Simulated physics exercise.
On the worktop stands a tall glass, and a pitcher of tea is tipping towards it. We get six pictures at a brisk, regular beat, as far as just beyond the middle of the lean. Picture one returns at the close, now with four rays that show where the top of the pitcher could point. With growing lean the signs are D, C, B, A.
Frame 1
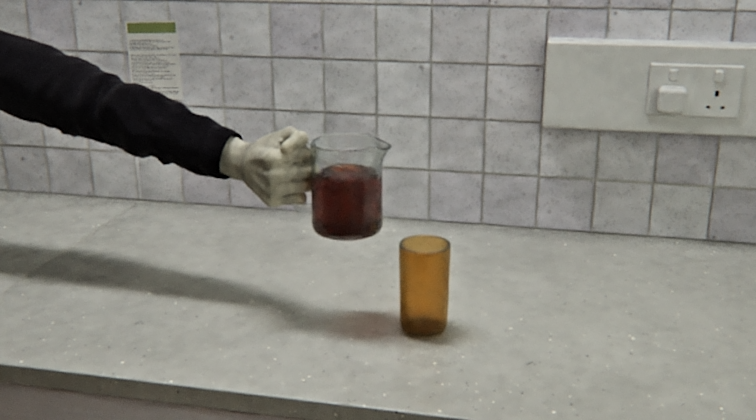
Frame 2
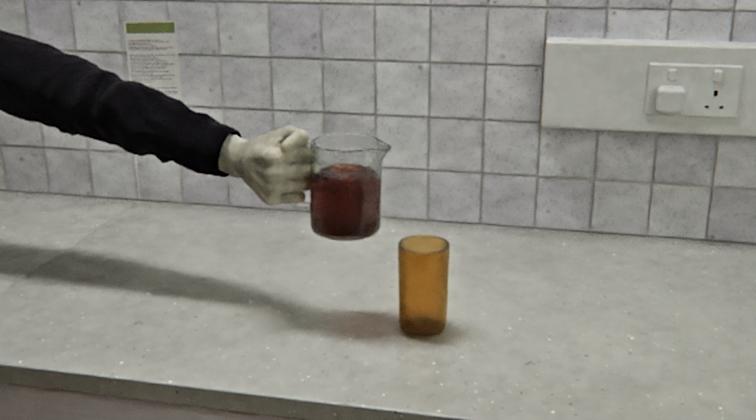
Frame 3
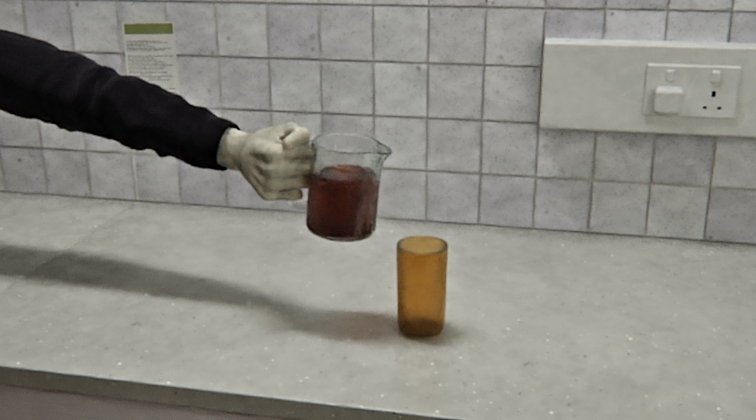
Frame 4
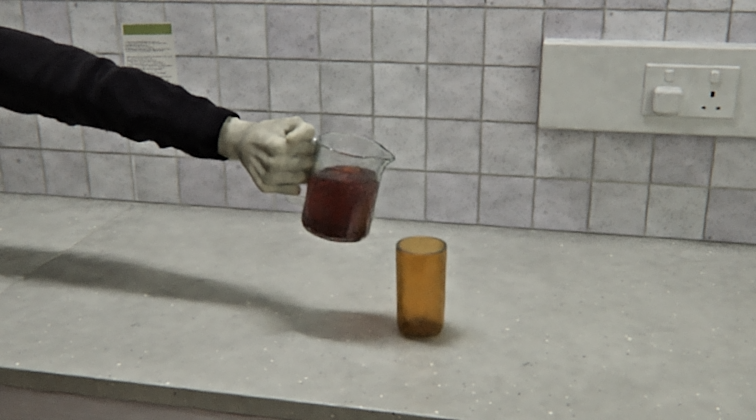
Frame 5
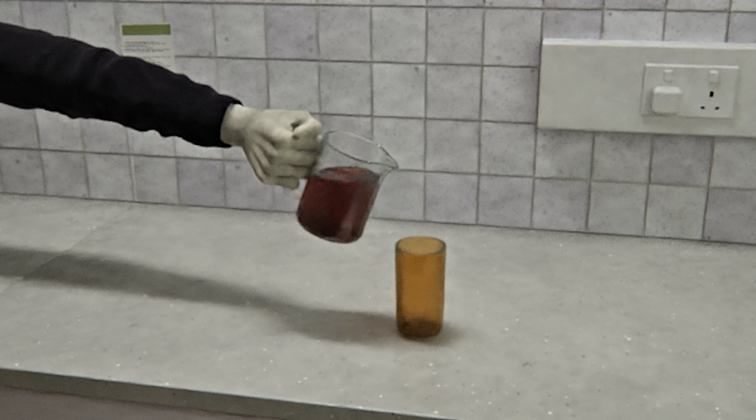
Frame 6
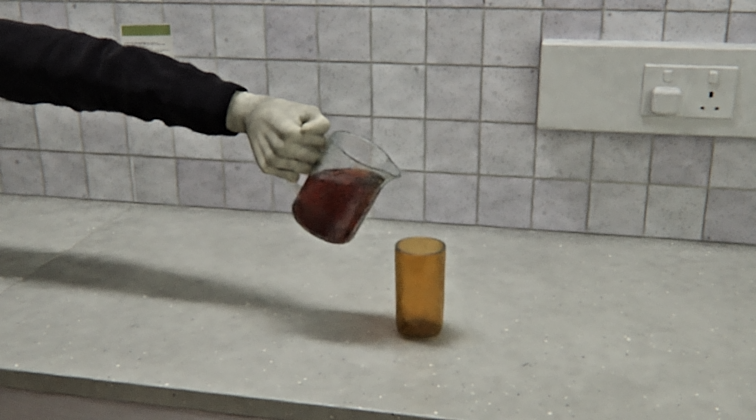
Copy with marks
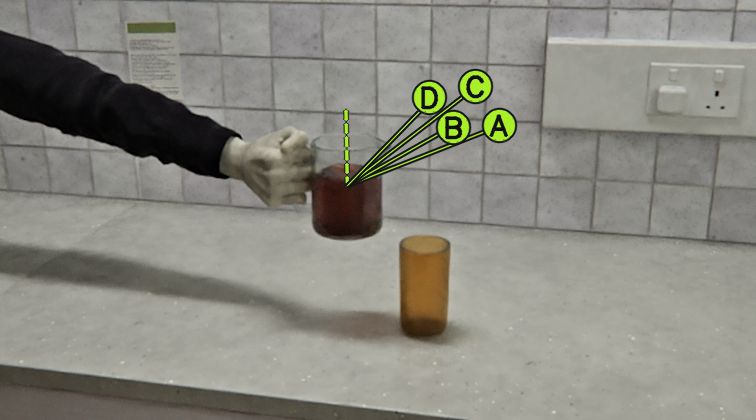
A glass pitcher of dark reddish tea is held by a pale-gloved hand above a pale speckled worktop, seen from the front and slightly above, against grey tiles. The dark-sleeved arm reaches in from the left, an amber tall glass stands below and right of the pitcher, and white sockets sit upper right. The hand, upright at first, steadily tilts the pitcher rightward, while the view shifts very slightly.
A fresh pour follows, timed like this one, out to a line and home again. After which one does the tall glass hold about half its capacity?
I would pick tilt A.
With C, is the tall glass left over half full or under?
Under half.
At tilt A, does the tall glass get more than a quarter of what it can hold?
Yes, it does.
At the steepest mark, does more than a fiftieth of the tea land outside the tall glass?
No.
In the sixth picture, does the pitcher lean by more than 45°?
No, it does not.
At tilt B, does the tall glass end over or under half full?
Under.
On the marked copy, A at (483, 132); B at (437, 134); C at (462, 97); D at (419, 111).
Choosing A, the tall glass ends with about 45 % of what it can hold.
Choosing B, the tall glass ends with about 26 % of what it can hold.
Choosing C, the tall glass ends with about 11 % of what it can hold.
Choosing D, the tall glass ends with about 3 % of what it can hold.
